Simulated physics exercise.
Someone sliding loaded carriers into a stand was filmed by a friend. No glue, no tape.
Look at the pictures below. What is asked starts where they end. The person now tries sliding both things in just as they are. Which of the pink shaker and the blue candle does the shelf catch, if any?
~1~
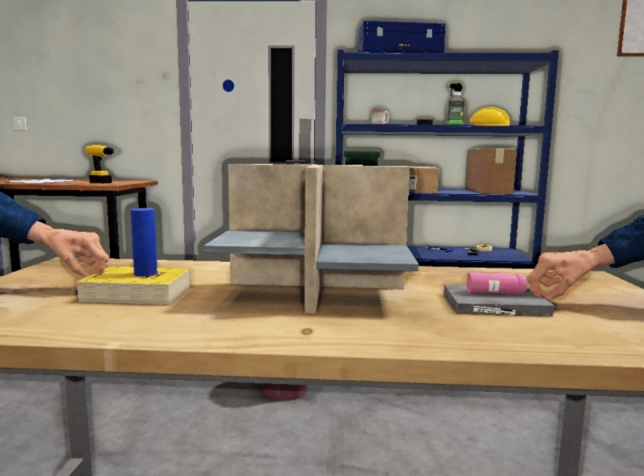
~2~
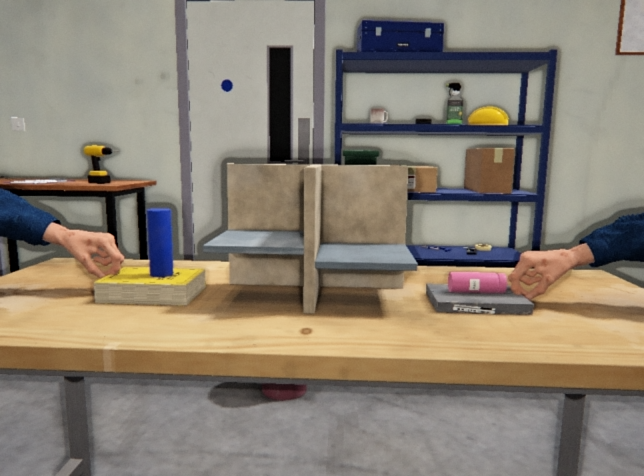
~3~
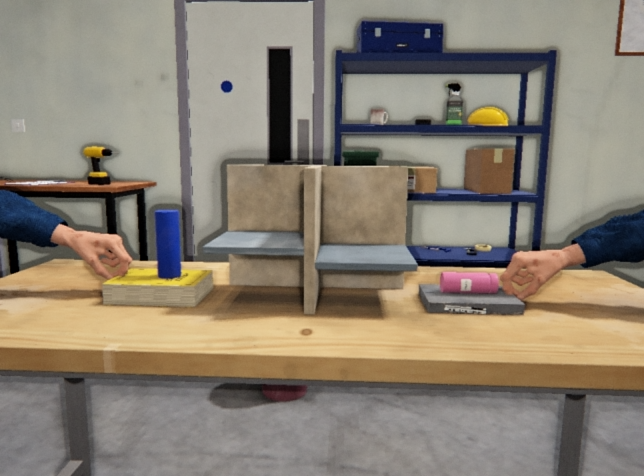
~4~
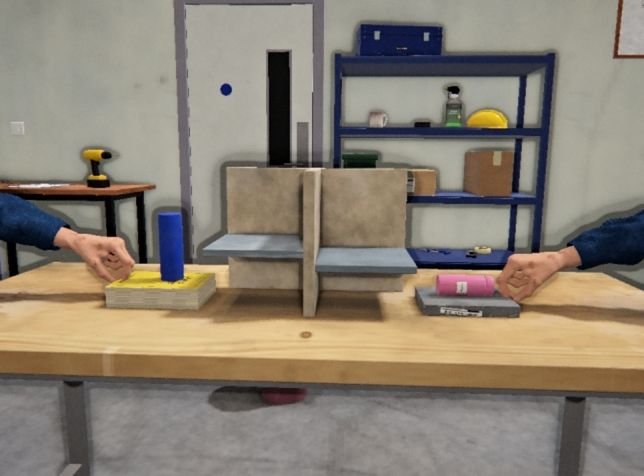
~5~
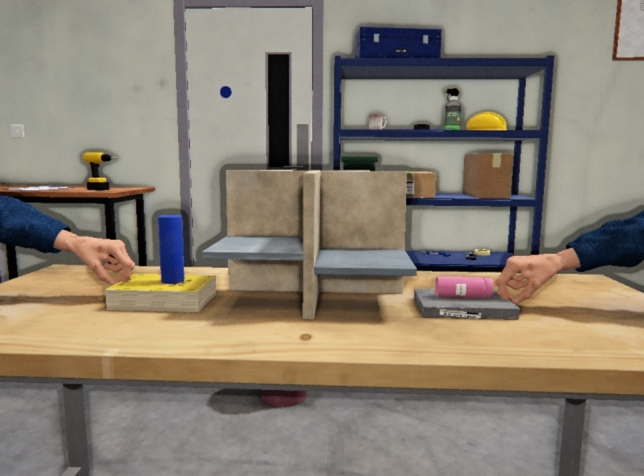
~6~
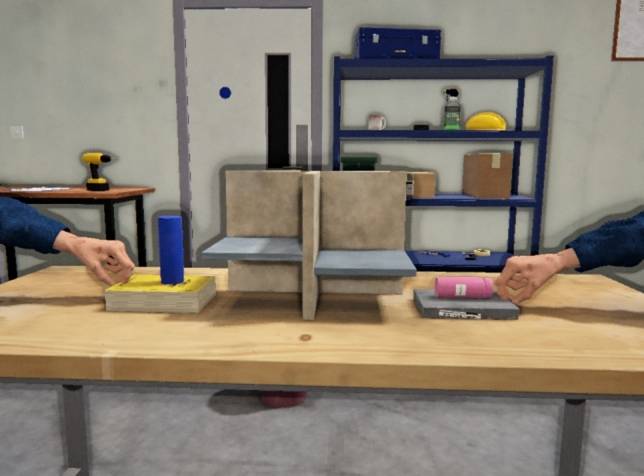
One by one: I think the pink shaker gets under fine; I think the blue candle won't get under.
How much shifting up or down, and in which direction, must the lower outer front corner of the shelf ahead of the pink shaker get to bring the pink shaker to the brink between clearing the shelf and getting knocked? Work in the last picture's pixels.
12 pixels, downward.
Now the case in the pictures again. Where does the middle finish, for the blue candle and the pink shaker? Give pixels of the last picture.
So the blue candle finishes at (191, 281), and the pink shaker finishes at (365, 286).
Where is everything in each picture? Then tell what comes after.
Hands sliding the things forward; pink shaker (496, 284); blue candle (144, 242); shelf (314, 234), in the first picture.
Hands sliding the things forward; blue candle (160, 243); yellow book (153, 285), in the second picture.
Hands sliding the things forward; pink shaker (469, 283); grey box (468, 299), in the third picture.
Hands sliding the things forward; blue candle (171, 247); shelf (313, 237), in the fourth picture.
Hands sliding the things forward; pink shaker (464, 288); yellow book (164, 292), in the fifth picture.
Hands sliding the things forward; pink shaker (464, 288); blue candle (171, 250); grey box (463, 304), in the sixth picture.
Then, 1.18 s after the last picture, pink shaker riding along near (398, 287); blue candle tipped 16° from how it was near (203, 249).
Then, 1.54 s after the last picture, pink shaker riding along near (374, 287); blue candle on its side near (184, 272).
At rest, the pink shaker clears the shelf, near (365, 287); the blue candle strikes the shelf, near (191, 281).
